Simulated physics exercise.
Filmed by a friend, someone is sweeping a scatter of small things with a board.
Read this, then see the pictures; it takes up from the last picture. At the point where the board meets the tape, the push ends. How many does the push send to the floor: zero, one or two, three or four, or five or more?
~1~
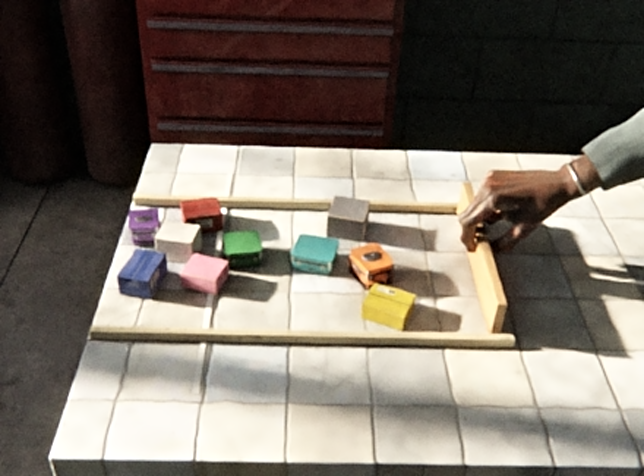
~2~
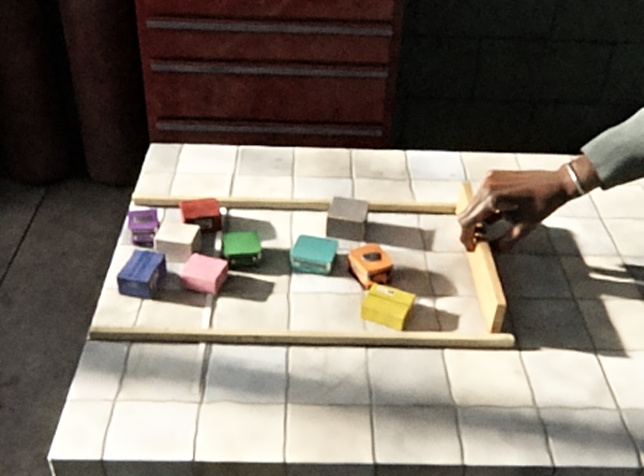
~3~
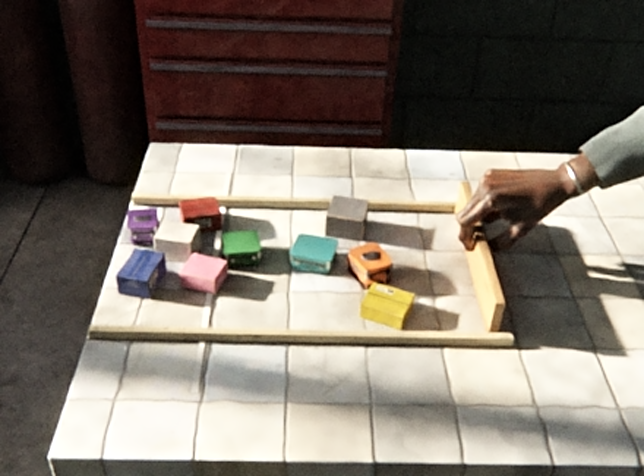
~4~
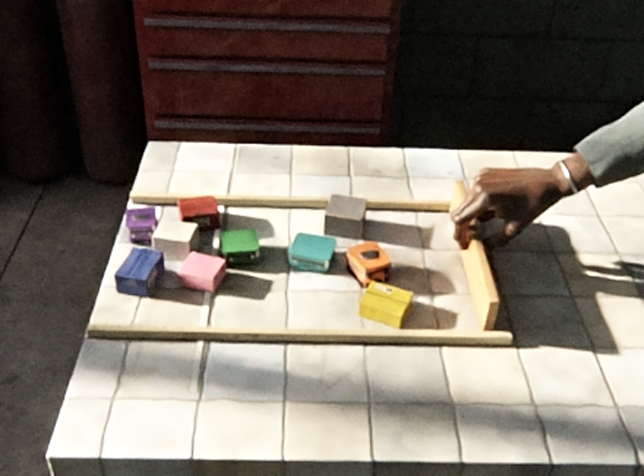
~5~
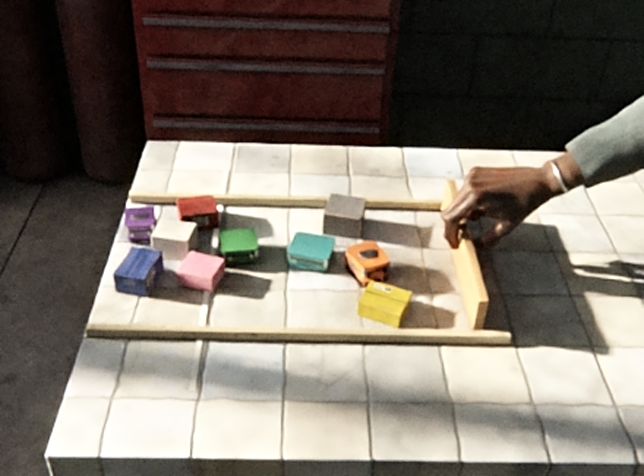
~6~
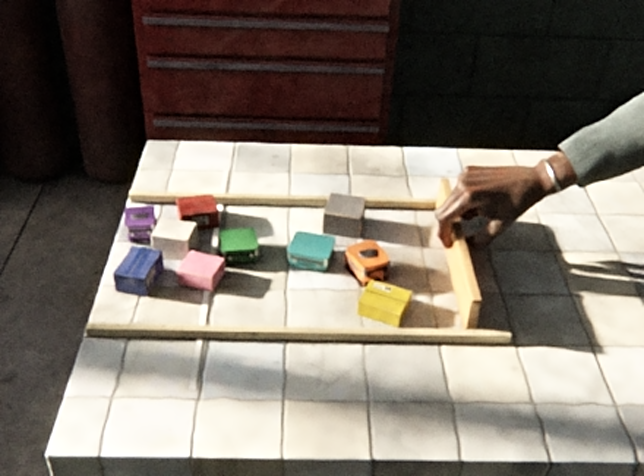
Turns out the ones that don't stay up top number one or two.
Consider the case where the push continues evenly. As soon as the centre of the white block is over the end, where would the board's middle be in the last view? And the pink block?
Around (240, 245) first and around (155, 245) second.
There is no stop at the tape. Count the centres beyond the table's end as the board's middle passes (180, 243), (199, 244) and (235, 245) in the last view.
Counts: 4, 3, 2.
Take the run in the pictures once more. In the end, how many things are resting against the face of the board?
3 in contact.
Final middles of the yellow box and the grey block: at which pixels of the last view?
One is at about (182, 305), the other at about (199, 213).
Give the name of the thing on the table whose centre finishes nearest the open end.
It's the green case that is foremost.
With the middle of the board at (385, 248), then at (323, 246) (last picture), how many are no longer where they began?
One spot: 2. Other spot: 5.
Early on, none off yet; purple case at rest near (141, 225); blue box at rest near (139, 271); white block at rest near (175, 240).
A while later, none off yet; purple case leaning well over near (108, 221); blue box at rest near (139, 271); white block travelled about its own width near (121, 237).
Finally, the number that fall off is one or two; lost, white block and purple case.
